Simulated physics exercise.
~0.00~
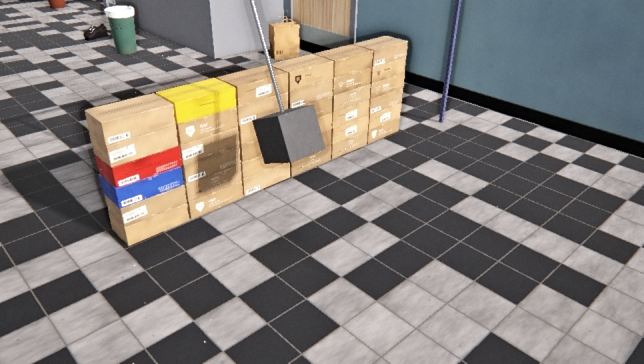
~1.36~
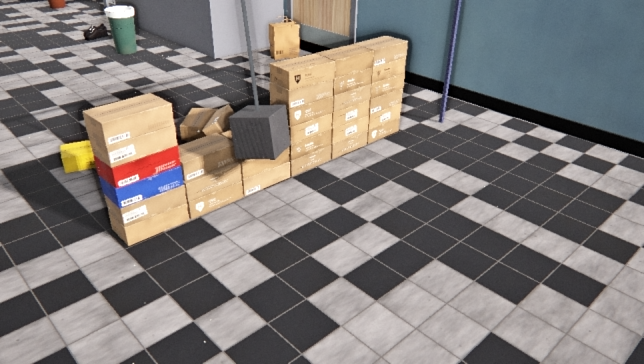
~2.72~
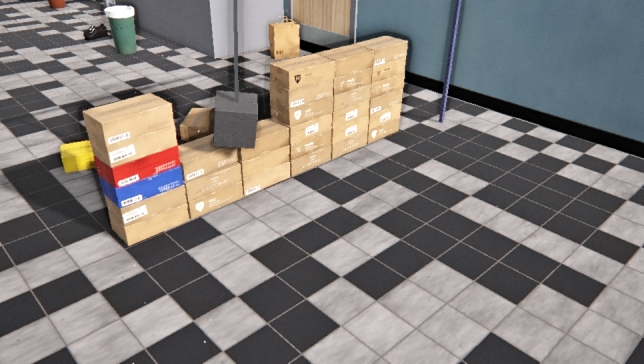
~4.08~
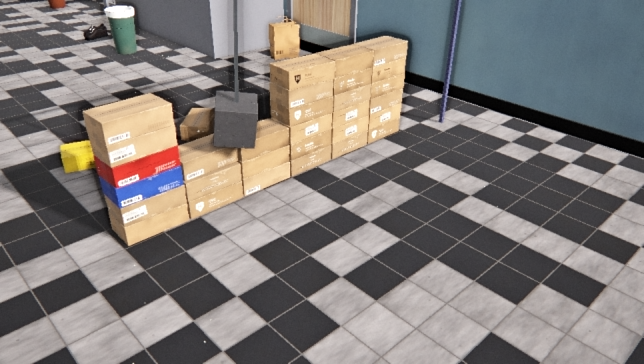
We see a dark block on a line swing against a wall of stacked shoe boxes in a hallway, knocking several down behind it, including the yellow one, which ends upside down on the floor, while the red and blue boxes stay in place.
